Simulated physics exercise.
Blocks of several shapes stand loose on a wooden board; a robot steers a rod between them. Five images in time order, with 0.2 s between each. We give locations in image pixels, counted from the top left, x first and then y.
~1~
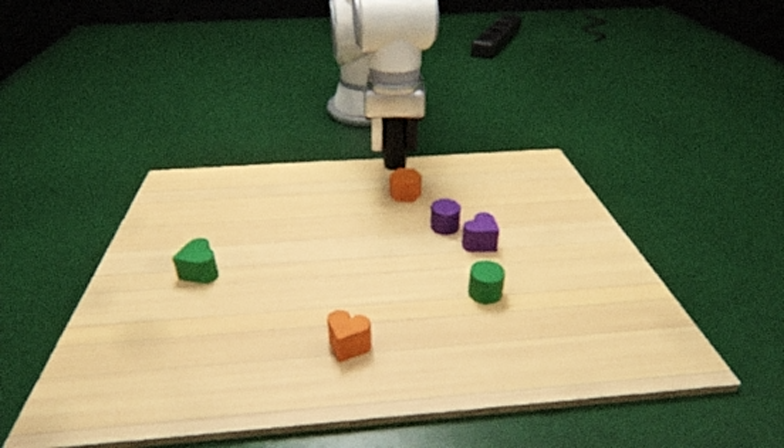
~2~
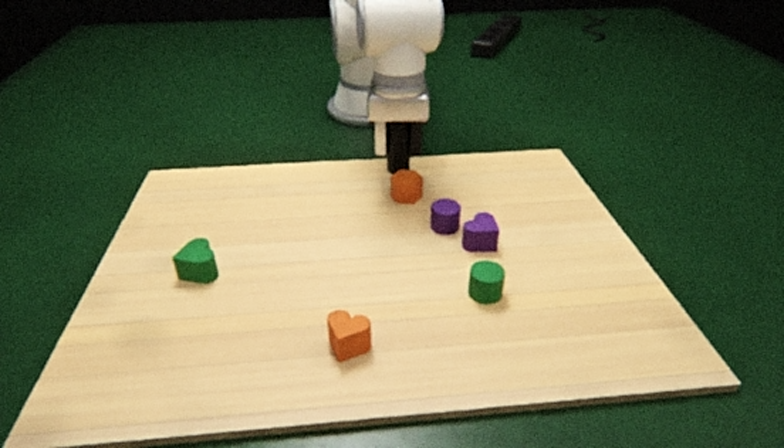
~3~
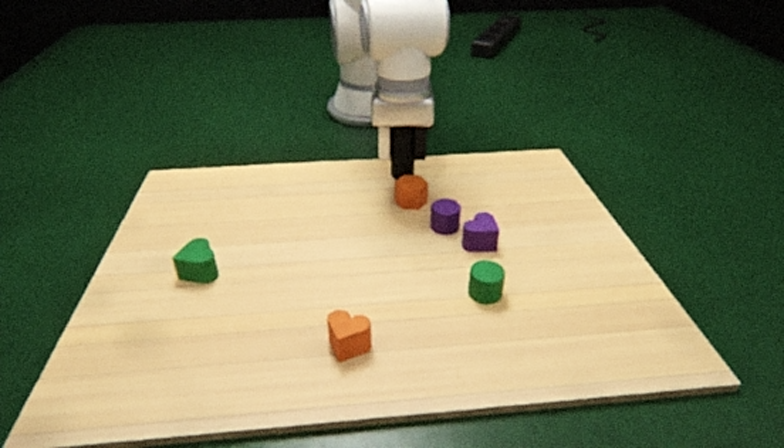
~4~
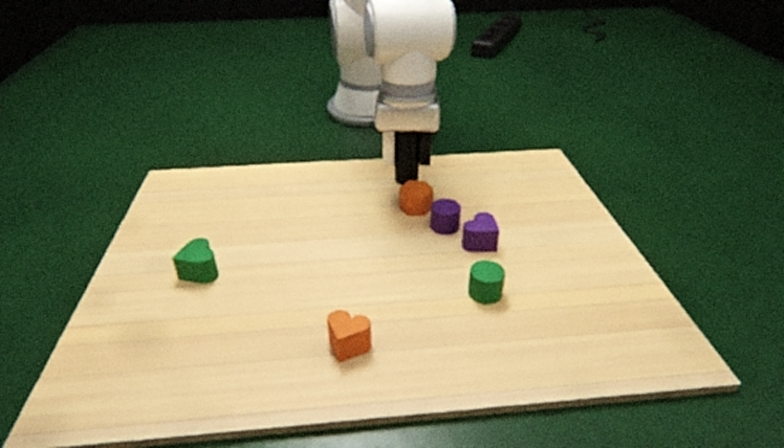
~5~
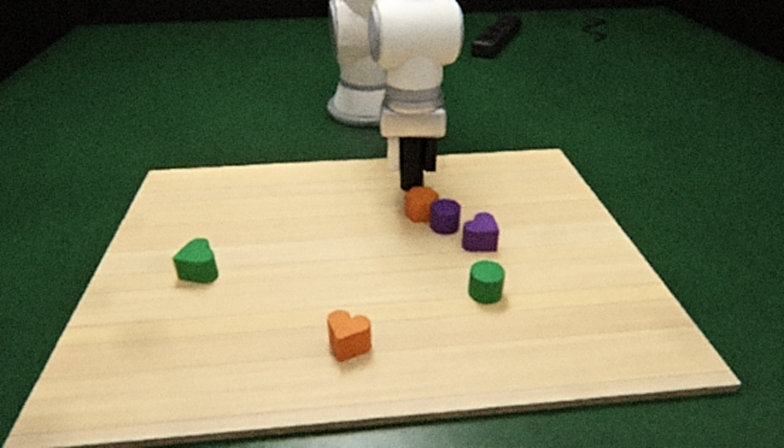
To begin with, a robot arm holds its dark tip behind an orange block near the far edge of a wooden board, with purple, green and orange blocks spread around. The tip then pushes the orange block a short way toward the viewer and right, closing the gap to the round purple block.
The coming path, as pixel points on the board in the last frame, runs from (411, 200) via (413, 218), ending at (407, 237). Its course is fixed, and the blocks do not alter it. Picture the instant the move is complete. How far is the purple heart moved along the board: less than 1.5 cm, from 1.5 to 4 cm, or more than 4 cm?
If I had to pick, the purple heart travels less than 1.5 cm here.
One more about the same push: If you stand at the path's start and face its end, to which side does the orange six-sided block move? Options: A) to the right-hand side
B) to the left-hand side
Correct choice: B.
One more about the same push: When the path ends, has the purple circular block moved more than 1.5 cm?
In short: Yes.
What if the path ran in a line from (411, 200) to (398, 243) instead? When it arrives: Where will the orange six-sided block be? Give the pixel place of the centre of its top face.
(429, 221)
The first path, step by step. Halfway along, rod at (413, 205); orange six-sided block at (425, 212), turned 20° anticlockwise; purple circular block at (457, 213).
At the end, rod at (407, 225); orange six-sided block at (431, 228), turned 55° anticlockwise; purple circular block at (457, 213); purple heart unmoved.
